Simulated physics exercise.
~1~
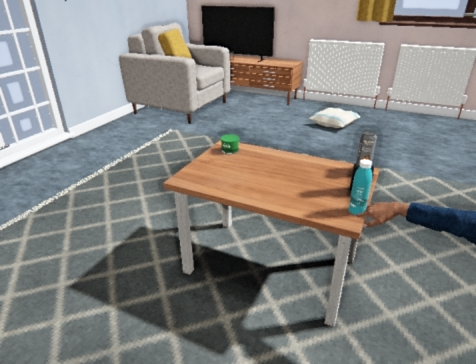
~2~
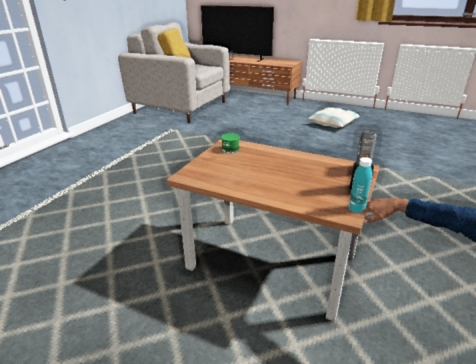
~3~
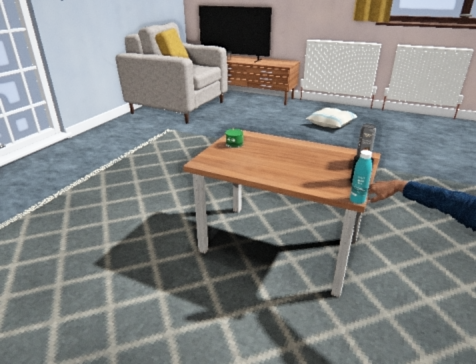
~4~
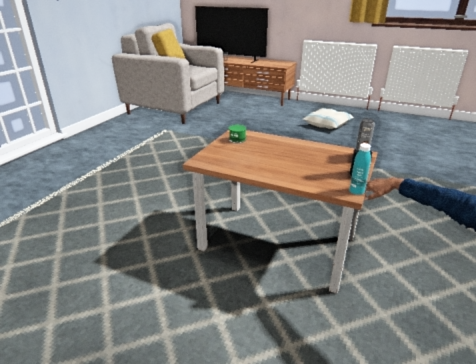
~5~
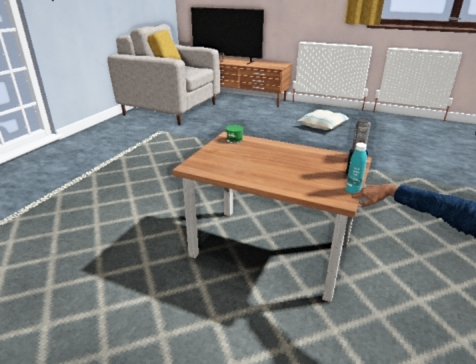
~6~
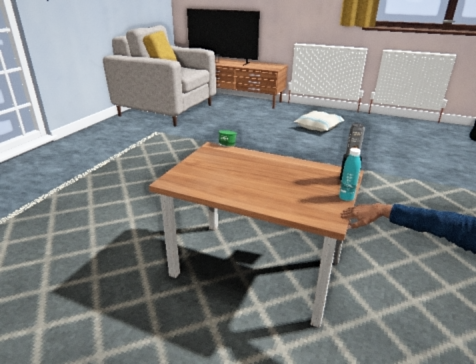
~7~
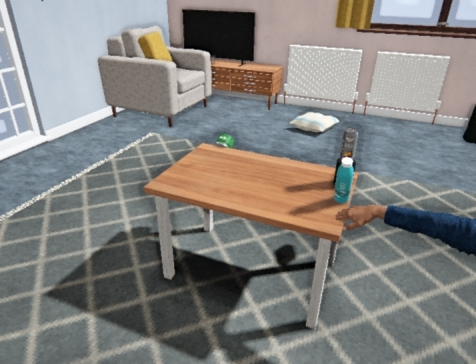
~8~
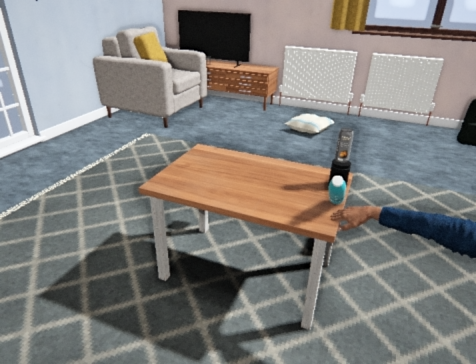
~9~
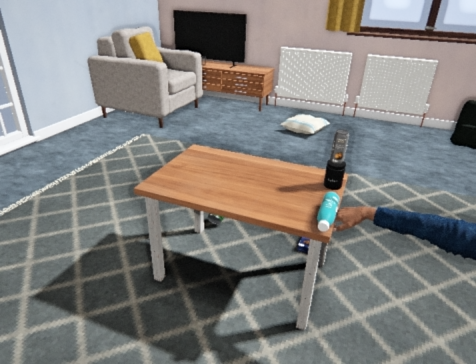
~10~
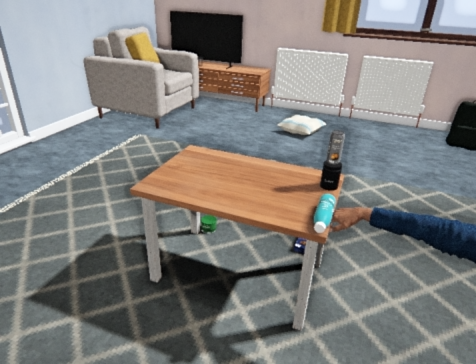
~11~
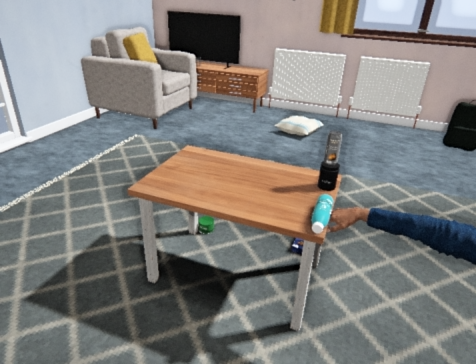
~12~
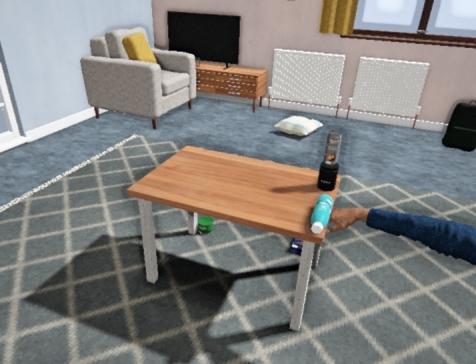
We see a hand at the edge of a wooden side table as it slides away and then back, the green tub dropping off the far side to the rug and the turquoise bottle toppling onto its side, while the black jar stays upright on top.
